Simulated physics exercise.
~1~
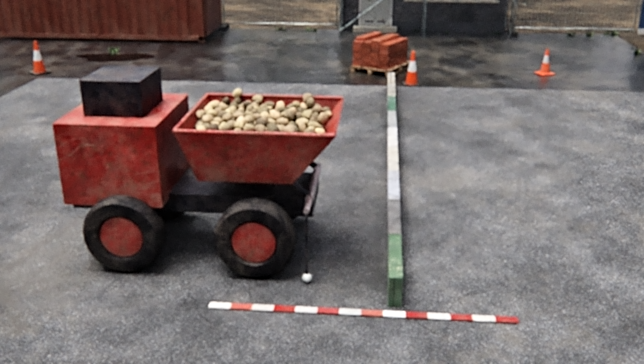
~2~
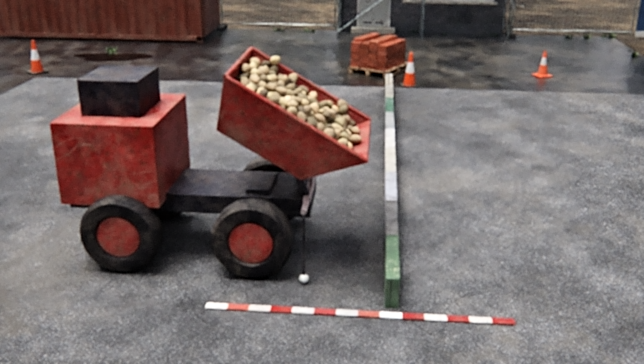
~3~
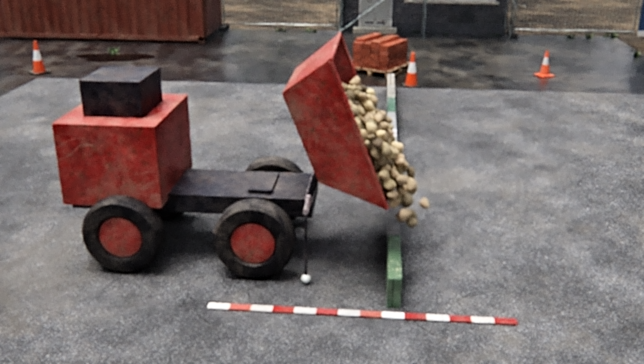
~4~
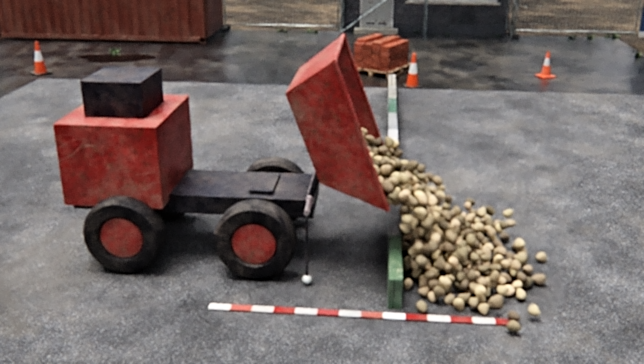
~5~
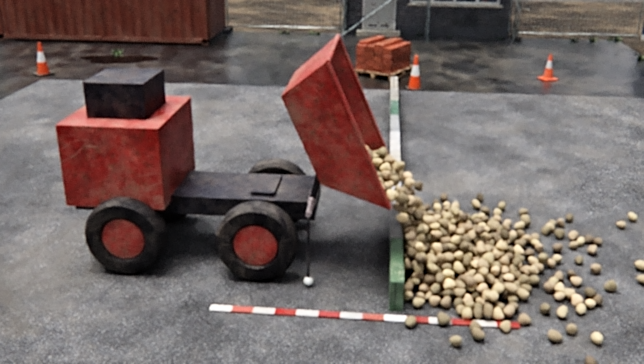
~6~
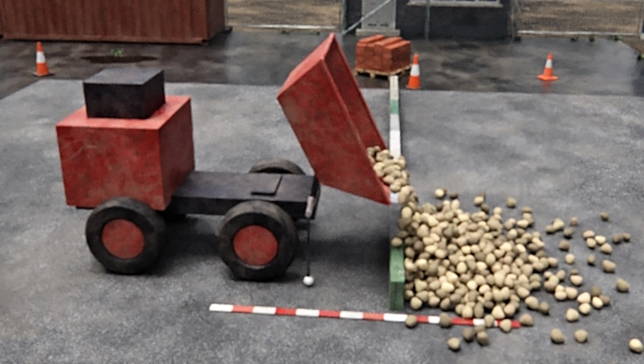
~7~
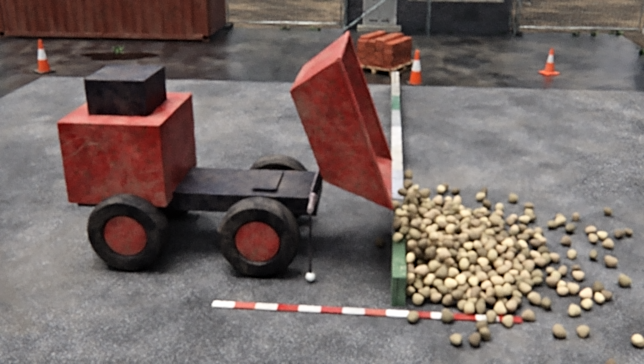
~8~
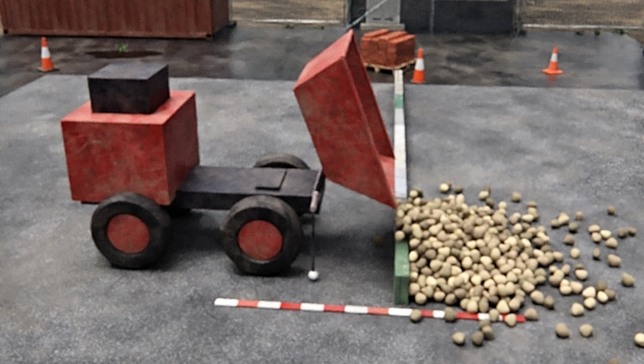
A grey yard is seen from slightly above by a gently swaying camera, with a rusty red container, orange cones and a pallet of red bricks at the back. On the left stands a small red and black dumper, its body heaped with pale rounded stones, facing a low green and white kerb, with a red and white striped bar on the ground. The body tips steeply to the right, and stones pour over the kerb and spread. It rocks slightly, shedding the last ones. Finally the raised body is empty, nearly all the stones lying beyond the kerb.
